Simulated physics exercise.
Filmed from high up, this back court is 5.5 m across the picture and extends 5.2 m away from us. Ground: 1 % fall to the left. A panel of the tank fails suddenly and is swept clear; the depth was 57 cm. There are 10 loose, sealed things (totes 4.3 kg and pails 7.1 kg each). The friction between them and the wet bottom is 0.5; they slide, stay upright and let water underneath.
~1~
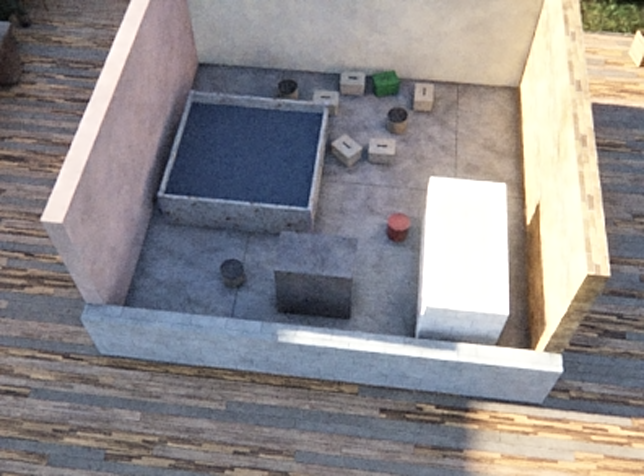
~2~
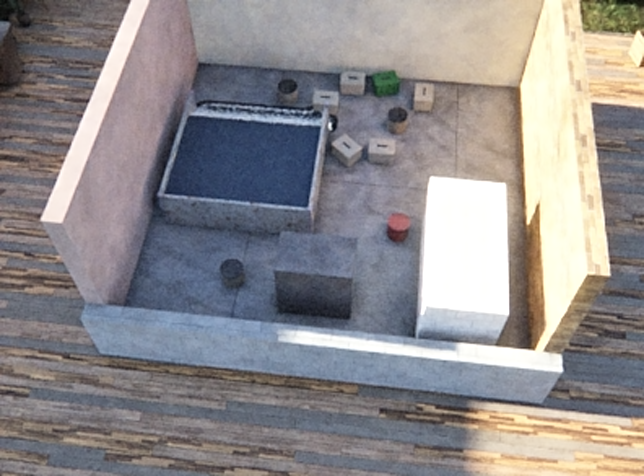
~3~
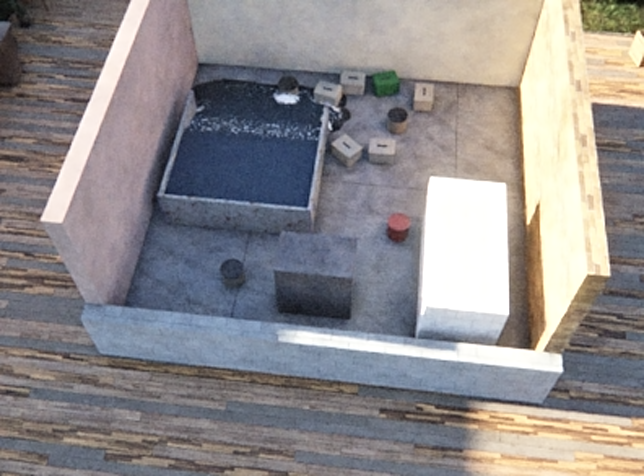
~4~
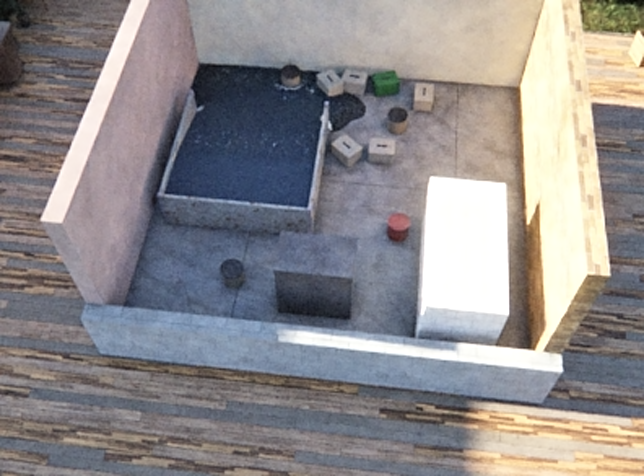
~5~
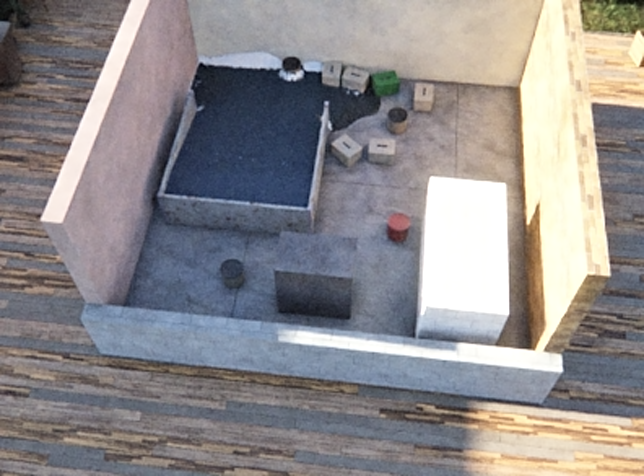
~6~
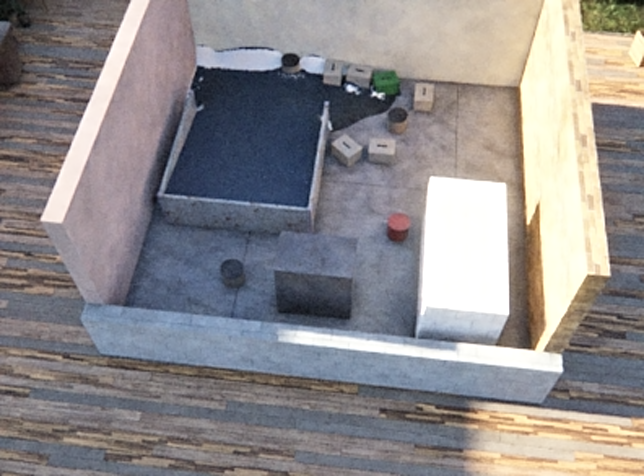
At first, dark water sits inside a low-walled tank in a walled court, with pale totes, a green tote and several pails standing around it. Then the tank's far side gives way and water pours out toward the back wall, spreading around the nearest totes and nudging a few, while the red pail stays put.
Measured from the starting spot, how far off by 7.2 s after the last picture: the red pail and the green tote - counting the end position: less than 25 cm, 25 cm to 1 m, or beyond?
My prediction: The red pail should not go anywhere much; the green tote should get washed far off.
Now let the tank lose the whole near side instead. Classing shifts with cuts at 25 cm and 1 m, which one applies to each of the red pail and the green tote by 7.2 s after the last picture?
Log: Red pail large displacement; green tote small displacement.
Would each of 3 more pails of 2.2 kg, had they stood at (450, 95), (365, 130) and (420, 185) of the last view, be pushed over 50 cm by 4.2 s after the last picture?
First outside the limit, then outside the limit, then outside the limit.
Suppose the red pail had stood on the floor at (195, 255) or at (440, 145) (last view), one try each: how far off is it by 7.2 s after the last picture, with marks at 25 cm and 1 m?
Taken in turn, it stays almost motionless and then is carried a long way.
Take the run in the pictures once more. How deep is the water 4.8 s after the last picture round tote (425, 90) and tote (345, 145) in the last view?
Some 20 cm at the first, some 1 cm at the second.
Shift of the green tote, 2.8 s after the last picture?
Displacement near 200 cm.
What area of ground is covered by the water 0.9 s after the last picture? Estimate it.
I'd put it close to 10.0 m2.
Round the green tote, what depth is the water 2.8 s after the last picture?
24 cm or so.
Then, 0.9 s after the last picture the red pail is near (399, 222), 0.0 m from its start, aground; the green tote is near (433, 76), 0.8 m from its start, afloat; 4 afloat.
Then, 2.8 s after the last picture the red pail is near (399, 222), 0.0 m from its start, aground; the green tote is near (514, 106), 2.1 m from its start, afloat; 4 afloat.
Then, 4.8 s after the last picture the red pail is near (399, 222), 0.0 m from its start, aground; the green tote is near (507, 194), 3.0 m from its start, afloat; 6 afloat.
Then, 7.2 s after the last picture the red pail is near (400, 225), 0.1 m from its start, aground; the green tote is near (513, 257), 4.0 m from its start, afloat; 7 afloat.
